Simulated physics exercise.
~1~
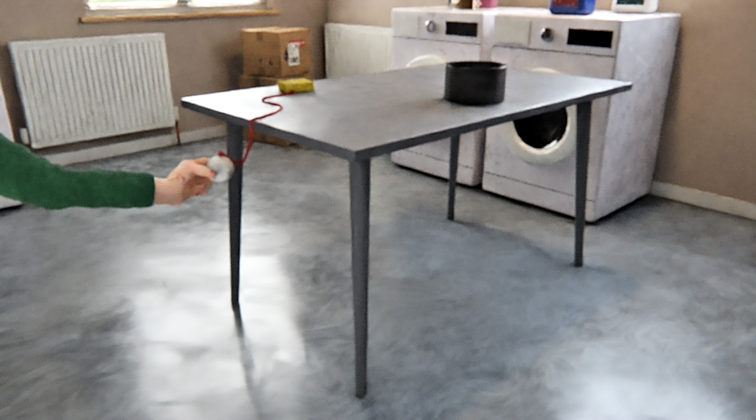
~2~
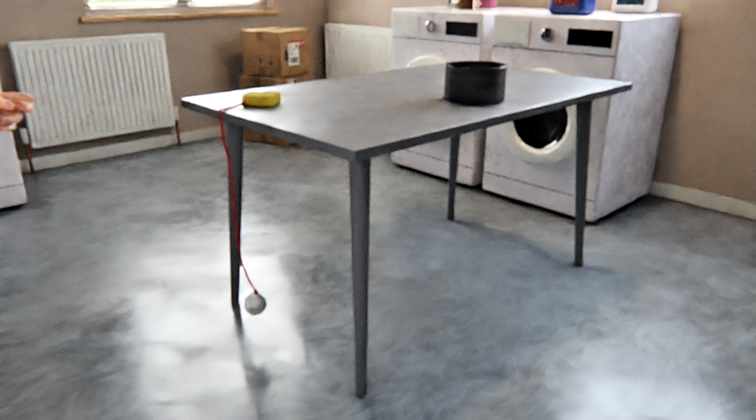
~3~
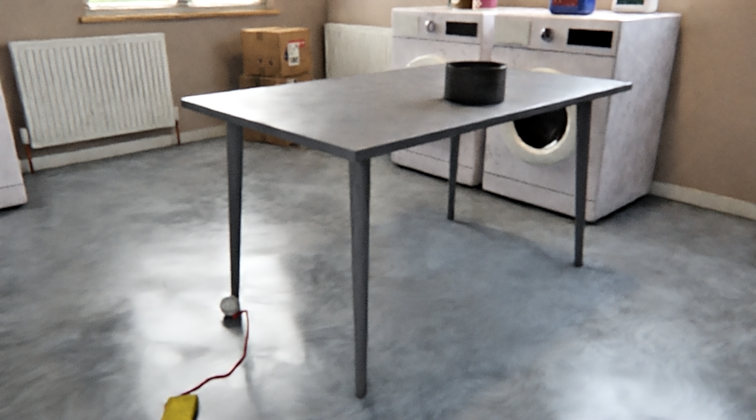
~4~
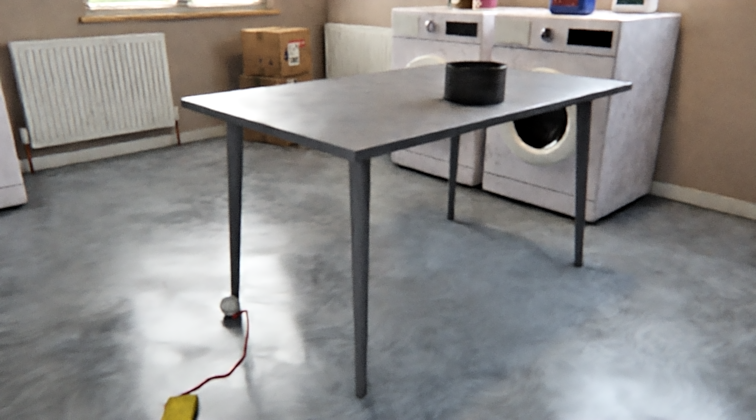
In a room with a grey floor, seen from slightly above by a still camera, a grey table stands before two white washing machines, with a radiator and cardboard boxes behind. A black pot sits toward the back of the tabletop, and a yellow sponge lies near the left end, tied to a red shoelace. A green-sleeved arm reaches in from the left, holding a white ball at the lace's other end. The hand lets go and draws back, and the ball drops beside the table leg, tugging the sponge leftward. The sponge follows it off the table, and both rest on the floor, still joined, while the pot stays put.
